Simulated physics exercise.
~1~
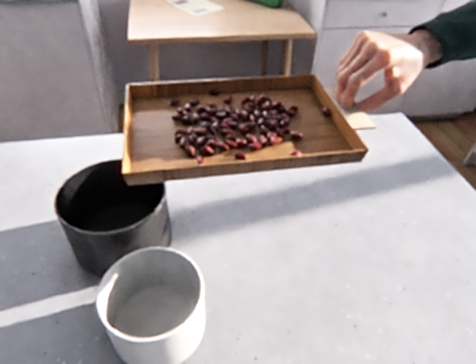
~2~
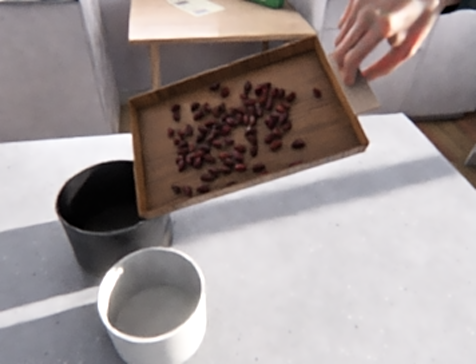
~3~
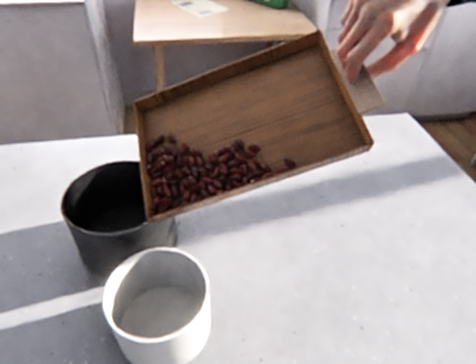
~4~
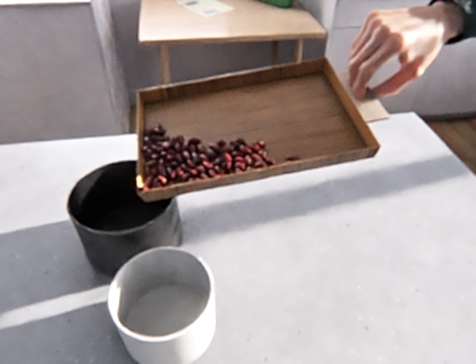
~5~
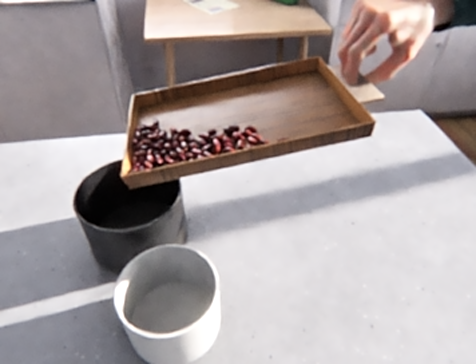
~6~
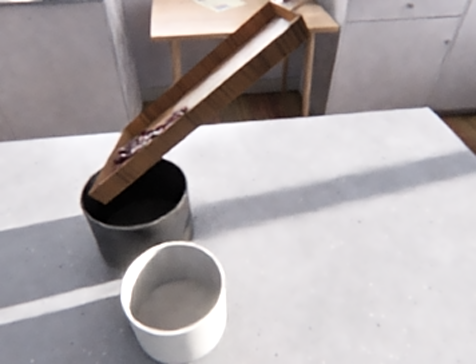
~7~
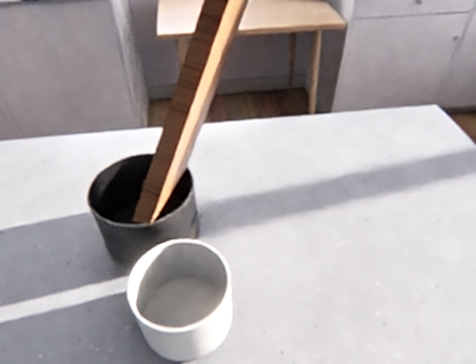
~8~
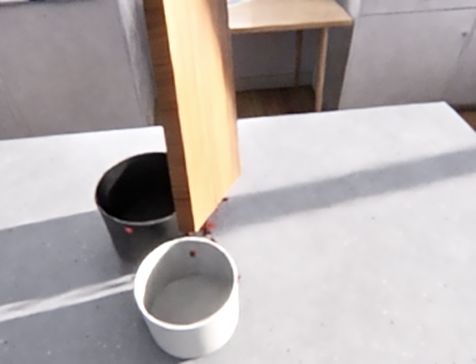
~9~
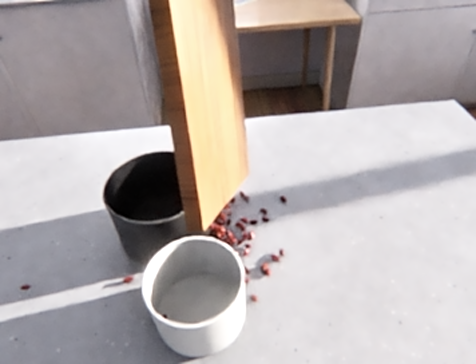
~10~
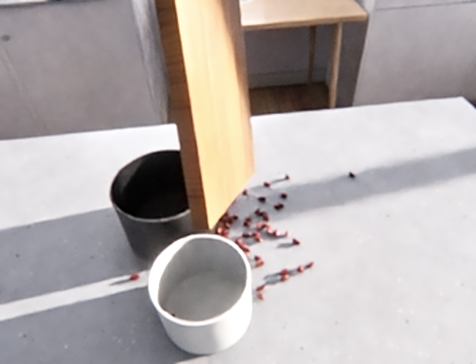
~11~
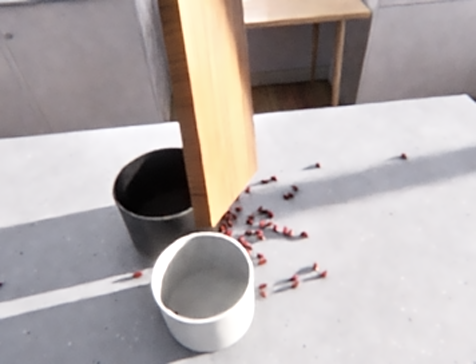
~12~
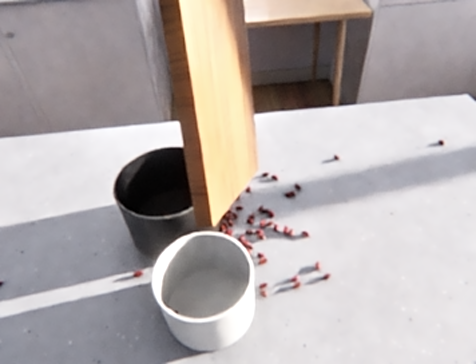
On a pale tabletop, a hand tilts a wooden tray of kidney beans, levels it, then upends it, scattering most beside two pots.
